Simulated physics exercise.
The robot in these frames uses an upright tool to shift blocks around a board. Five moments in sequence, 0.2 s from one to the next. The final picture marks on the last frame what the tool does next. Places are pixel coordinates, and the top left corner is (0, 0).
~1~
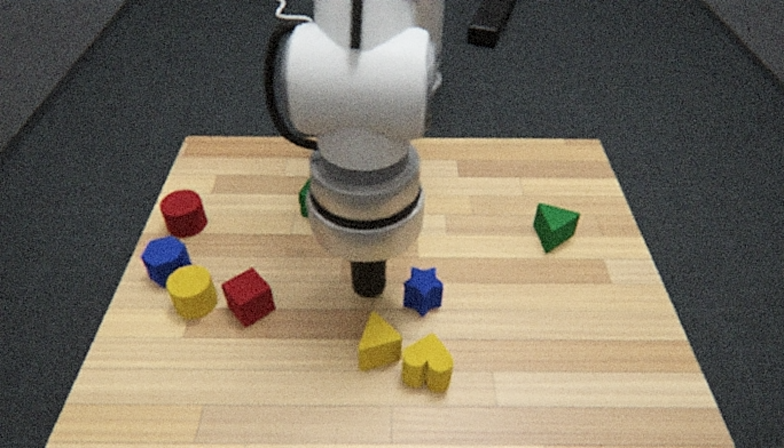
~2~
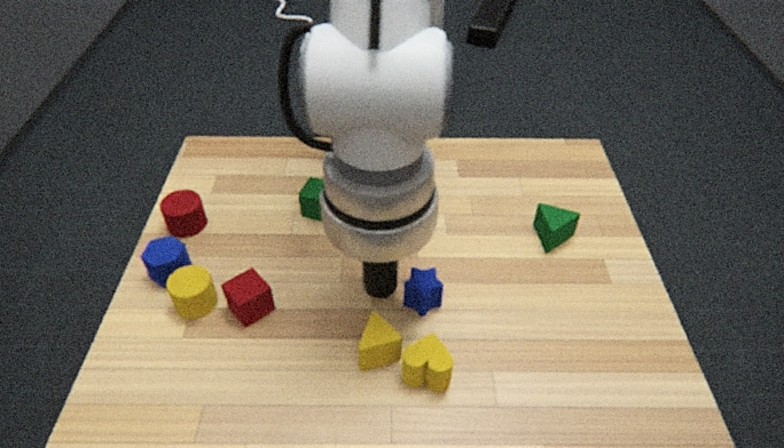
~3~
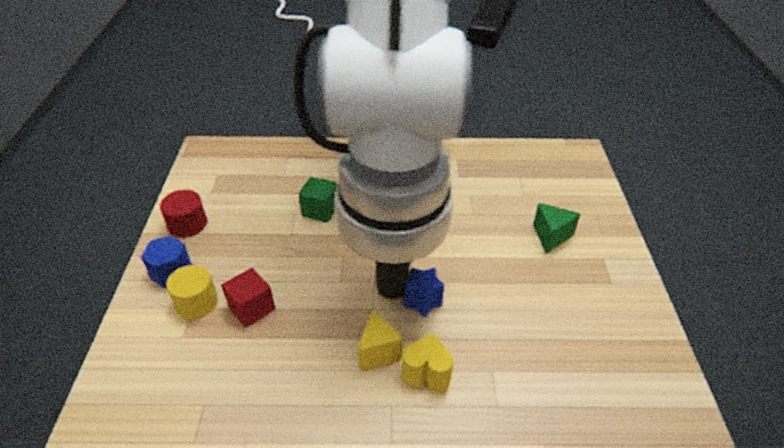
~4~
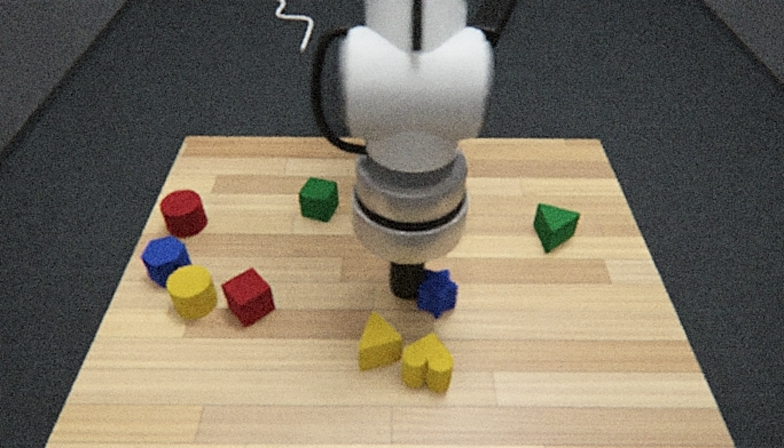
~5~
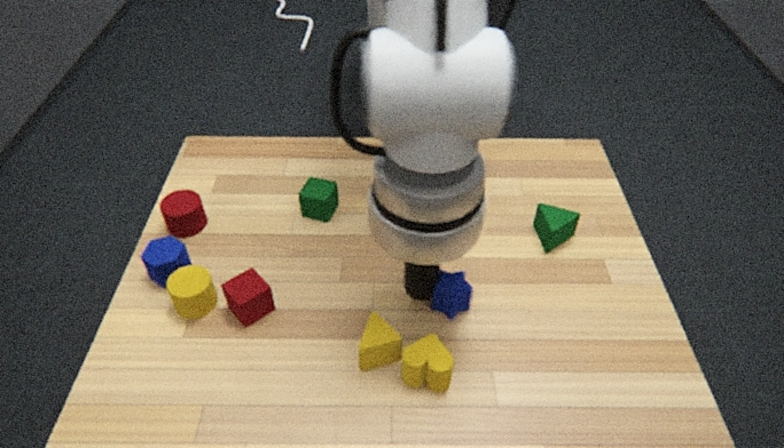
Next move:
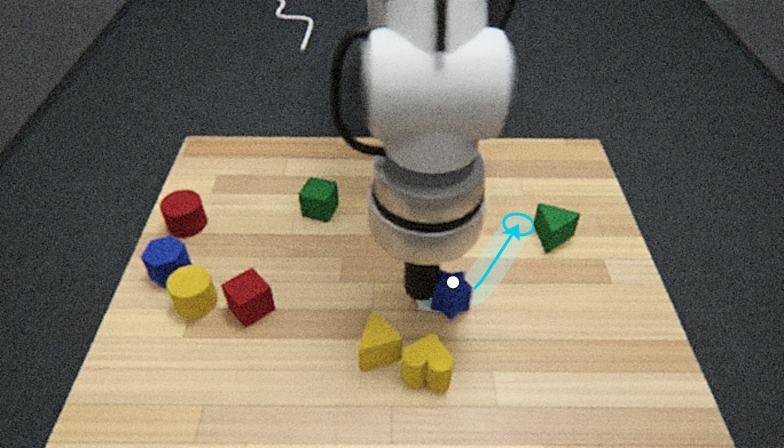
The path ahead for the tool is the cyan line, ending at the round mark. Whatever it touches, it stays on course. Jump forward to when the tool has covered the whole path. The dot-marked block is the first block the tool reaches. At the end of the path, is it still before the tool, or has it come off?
By the time the path ends, the dot-marked block has slid off to the side or behind.
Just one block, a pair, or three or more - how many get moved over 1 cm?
I think only one will be displaced.
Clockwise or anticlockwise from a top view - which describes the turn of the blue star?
It rotates clockwise.
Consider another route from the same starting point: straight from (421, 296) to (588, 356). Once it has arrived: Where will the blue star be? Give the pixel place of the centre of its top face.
I predict (635, 342).
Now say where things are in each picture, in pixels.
Tool's lower end at (369, 286); blue star at (424, 279); green triangular piece at (558, 215), in the first picture.
Tool at (380, 287); blocks still, in the second picture.
Tool at (393, 287); blocks still, in the third picture.
Tool at (406, 288); blue star at (438, 281), in the fourth picture.
Tool at (421, 288); blue star at (453, 282); green triangular piece at (558, 215), in the fifth picture.
Drawn move, from (421, 296) via (473, 289) and (498, 255), ending at (519, 224); the dot is on the blue star.
The first path, step by step. One third of the way, tool at (475, 281); blue star at (501, 286), turned 30° clockwise.
Two thirds of the way, tool at (500, 248); blue star at (501, 285), turned 35° clockwise.
At the end, tool at (521, 216); blue star at (501, 285), turned 35° clockwise; green triangular piece still.
